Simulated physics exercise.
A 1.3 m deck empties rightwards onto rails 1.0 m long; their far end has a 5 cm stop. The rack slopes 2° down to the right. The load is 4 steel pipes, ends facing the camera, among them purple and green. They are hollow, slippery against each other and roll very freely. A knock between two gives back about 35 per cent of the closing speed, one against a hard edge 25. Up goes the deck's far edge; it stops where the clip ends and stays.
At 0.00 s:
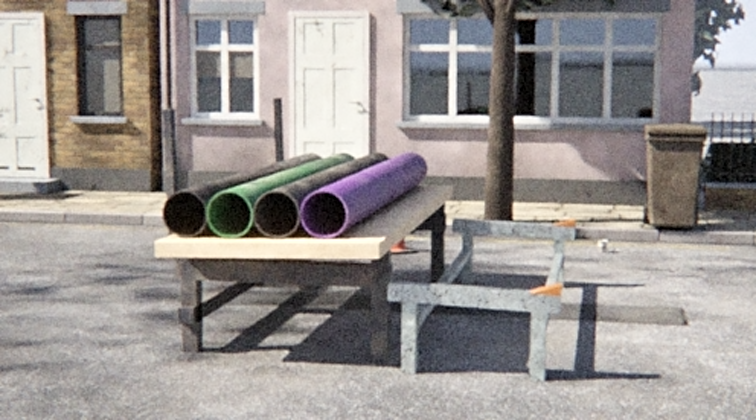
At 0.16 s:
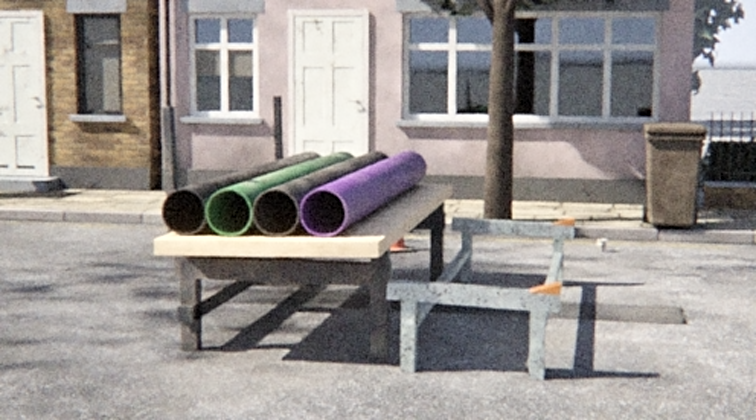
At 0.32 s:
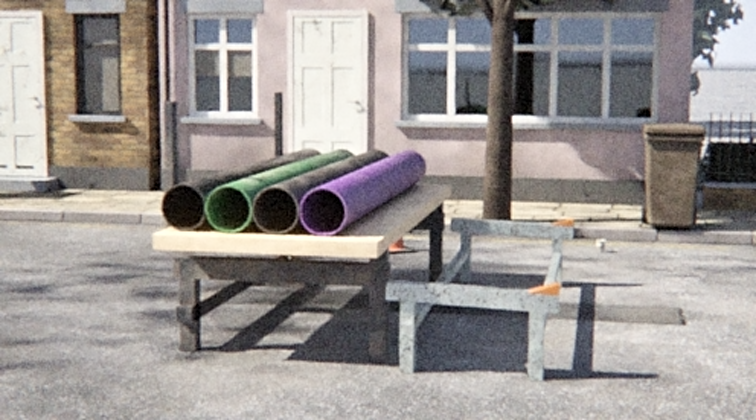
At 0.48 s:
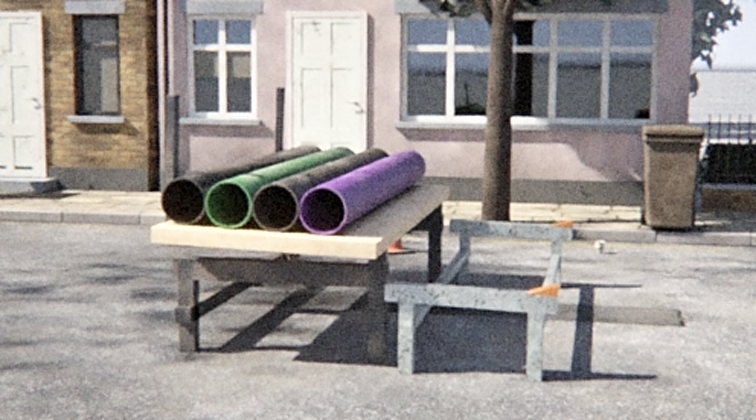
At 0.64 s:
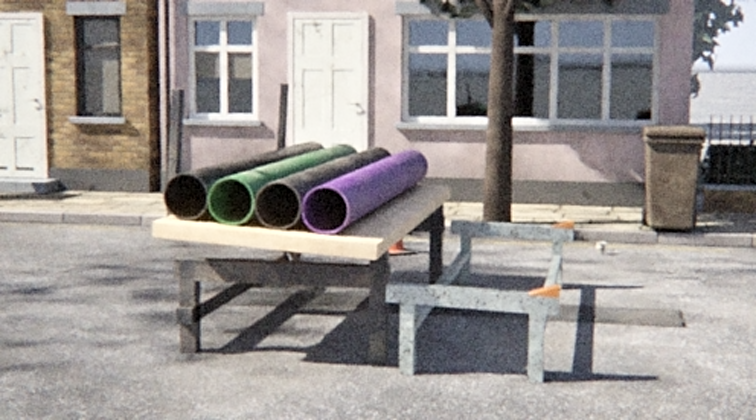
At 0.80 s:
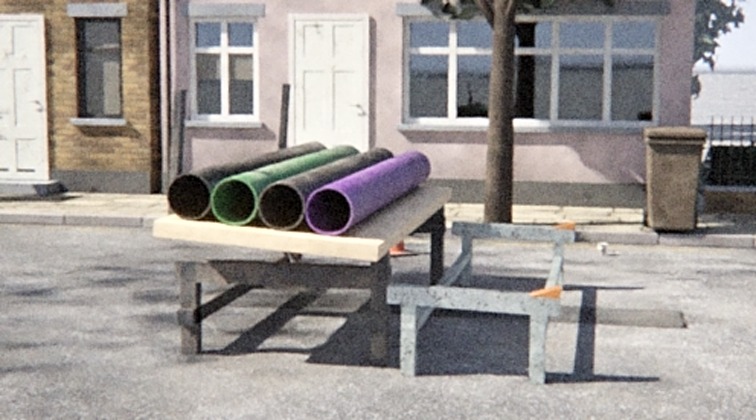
To begin with, four hollow pipes, purple at the right and green second from the left, lie side by side on a pale deck tilted slightly back, beside a low metal rack on a street. The deck levels, then its left side rises a little, tilting it gently rightwards, and the pipes shift very slightly right.
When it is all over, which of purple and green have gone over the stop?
Purple clears the end stop, green is held back.
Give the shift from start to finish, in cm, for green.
Moved: Green 170.
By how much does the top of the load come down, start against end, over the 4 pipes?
Roughly 25 cm.
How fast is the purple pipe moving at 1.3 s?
About 0.3 m/s.
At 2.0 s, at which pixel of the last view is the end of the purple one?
Around (390, 219).
After 1.3 s, purple is on the deck, 25 cm from the hinge, rolling right; green is on the deck, 80 cm from the hinge, rolling right; 0 lost over the end.
After 2.0 s, purple is on the rack, 95 cm from the rack's far end, rolling right; green is on the deck, 55 cm from the hinge, rolling right; 0 lost over the end.
After 2.8 s, purple is on the rack, 40 cm from the rack's far end, rolling right; green is on the deck, 5 cm from the hinge, rolling right; 0 lost over the end.
After 3.6 s, purple is beyond the stop and falling; green is on the rack, 45 cm from the rack's far end, rolling right; 1 lost over the end.
At rest (6.7 s), purple is over the stop, on the ground; green is on the rack, 20 cm from the rack's far end; 2 lost over the end.
